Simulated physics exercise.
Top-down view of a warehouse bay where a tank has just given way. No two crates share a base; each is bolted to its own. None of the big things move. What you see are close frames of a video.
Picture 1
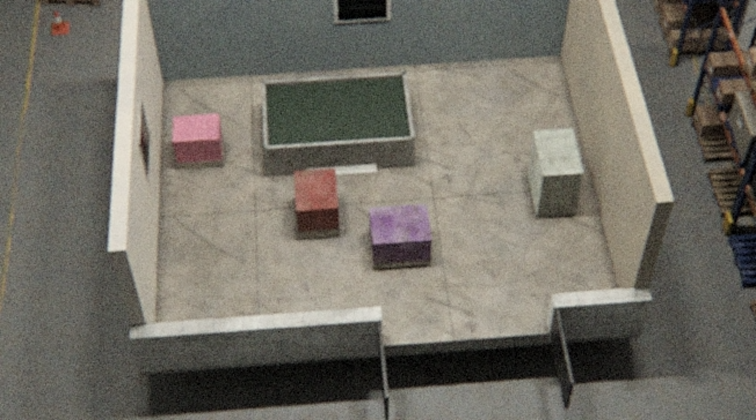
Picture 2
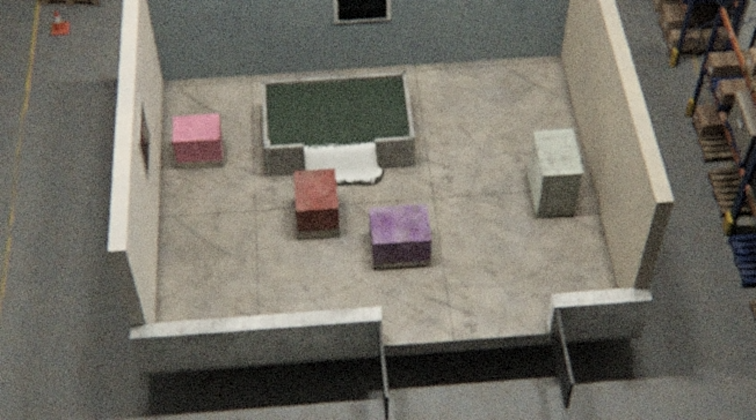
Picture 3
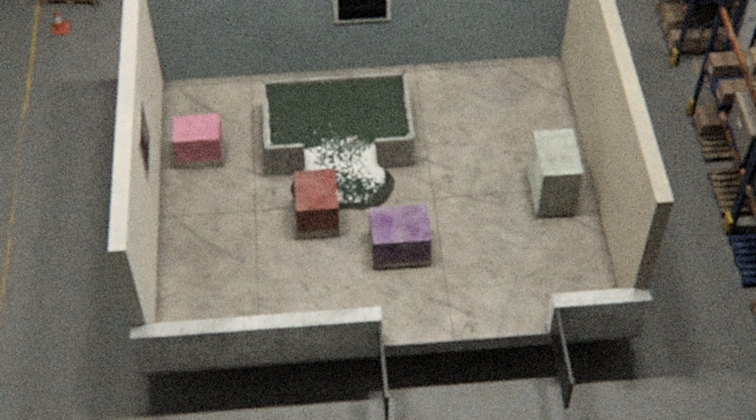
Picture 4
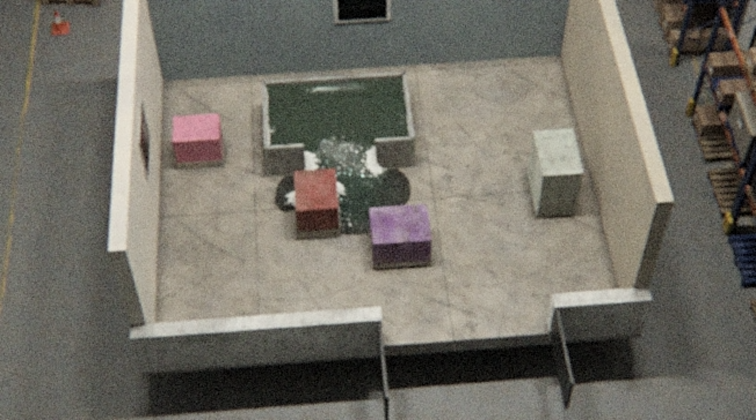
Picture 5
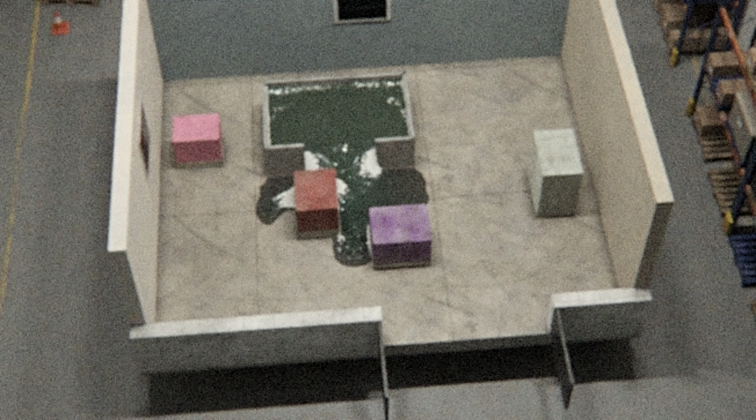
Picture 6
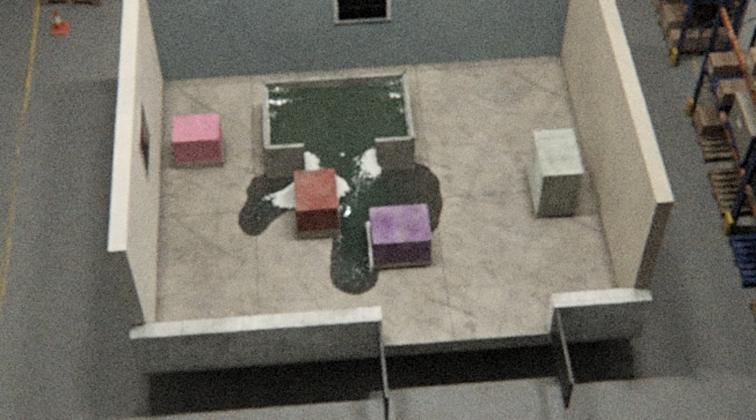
Warehouse bay with dark green water pouring from a gap in a tank's front wall, spreading around red and purple crates.
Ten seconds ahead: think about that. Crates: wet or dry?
As I see it, the pink crate is going to stay free of water; the red crate is going to get water on it; the purple crate is going to get water on it.
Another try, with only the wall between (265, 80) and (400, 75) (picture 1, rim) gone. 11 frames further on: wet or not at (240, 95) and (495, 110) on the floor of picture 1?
Going through them in turn, the first is drenched and the second is drenched.
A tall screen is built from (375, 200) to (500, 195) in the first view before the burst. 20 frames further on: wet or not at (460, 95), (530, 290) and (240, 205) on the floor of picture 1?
In that order: Clear, no water, under water.
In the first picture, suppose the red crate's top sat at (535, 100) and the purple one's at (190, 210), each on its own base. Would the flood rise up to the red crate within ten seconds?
The red crate is untouched.
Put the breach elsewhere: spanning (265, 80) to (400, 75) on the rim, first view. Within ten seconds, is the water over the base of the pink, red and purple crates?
Crate by crate: Pink - hit; red - left alone; purple - left alone.
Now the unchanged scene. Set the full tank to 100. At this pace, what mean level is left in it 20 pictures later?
Around 36 percent.
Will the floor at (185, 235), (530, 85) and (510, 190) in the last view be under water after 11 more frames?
Point one sodden, point two left clear, point three sodden.
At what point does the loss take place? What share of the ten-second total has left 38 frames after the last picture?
Estimate: Some 50 %.
A moment on, water covers 25 % of the floor; the pink crate water round its plinth, the red crate water round its plinth, the purple crate water round its plinth.
Next, water covers 50 % of the floor; the pink crate water round its plinth, the red crate water round its plinth, the purple crate water round its plinth.
Then, water covers 65 % of the floor; the pink crate water round its plinth, the red crate water round its plinth, the purple crate water round its plinth.
Later, water covers 85 % of the floor; the pink crate water round its plinth, the red crate water round its plinth, the purple crate water round its plinth.
In the end, water covers 100 % of the floor; the pink crate stayed above the water, the red crate was topped, the purple crate was topped.
